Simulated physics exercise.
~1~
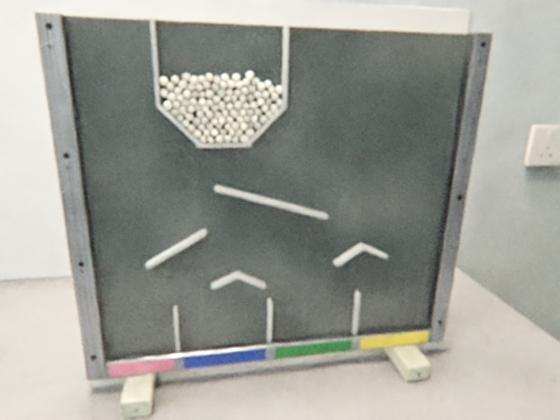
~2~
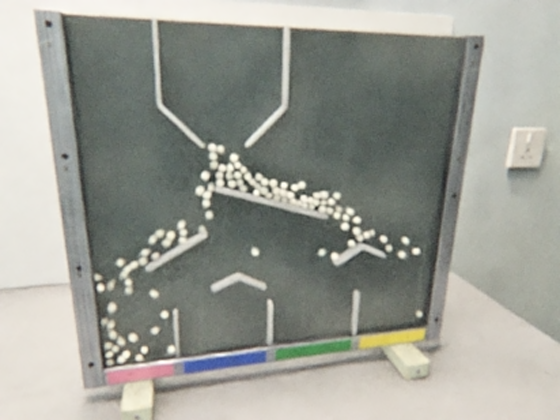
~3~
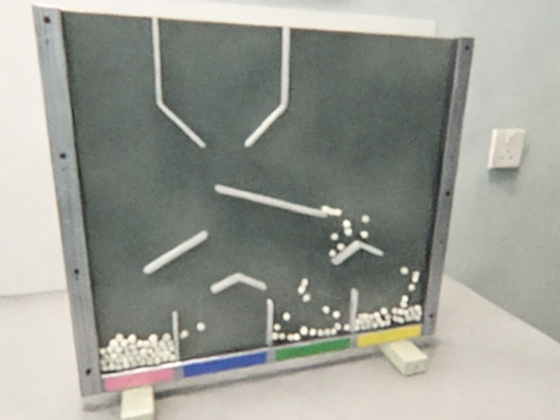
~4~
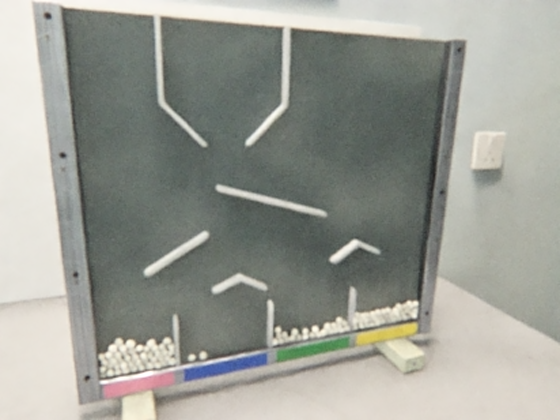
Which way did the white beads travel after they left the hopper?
The beads moved down, spilling over the ledges toward the coloured bins.
